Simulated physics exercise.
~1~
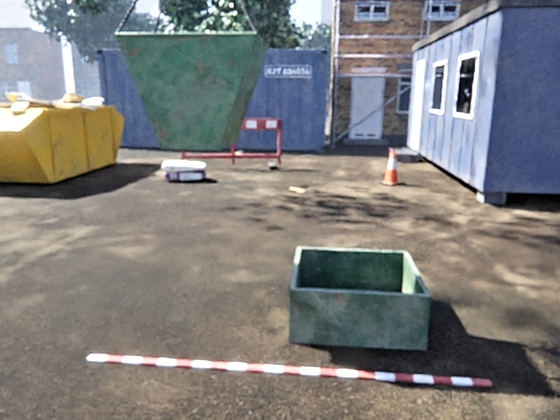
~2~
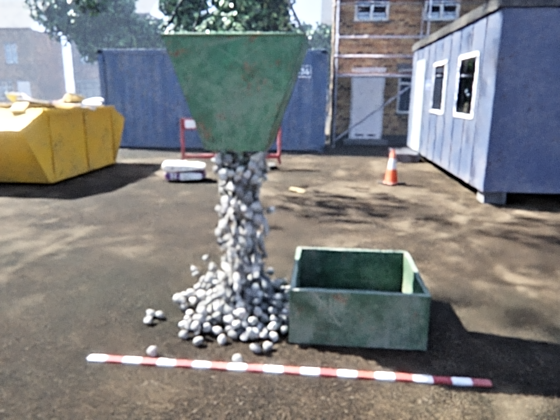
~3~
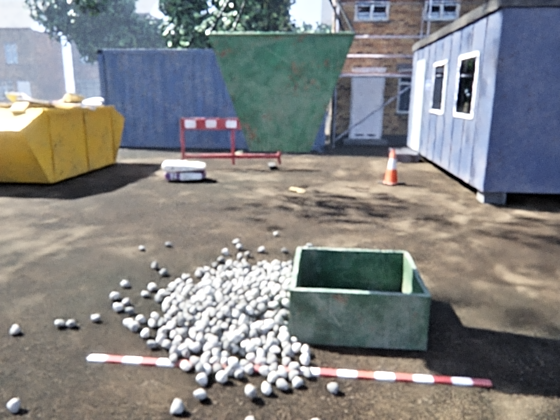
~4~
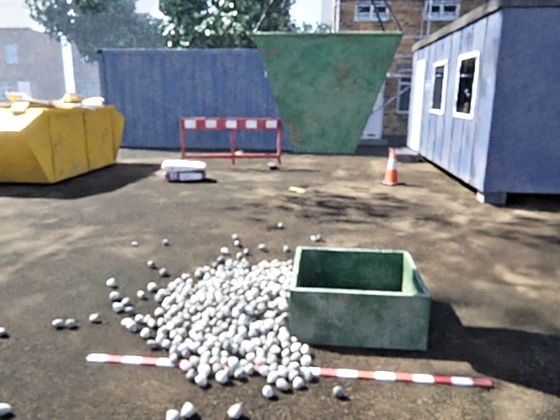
A green skip moves right, dropping grey stones that pile up left of the bin.
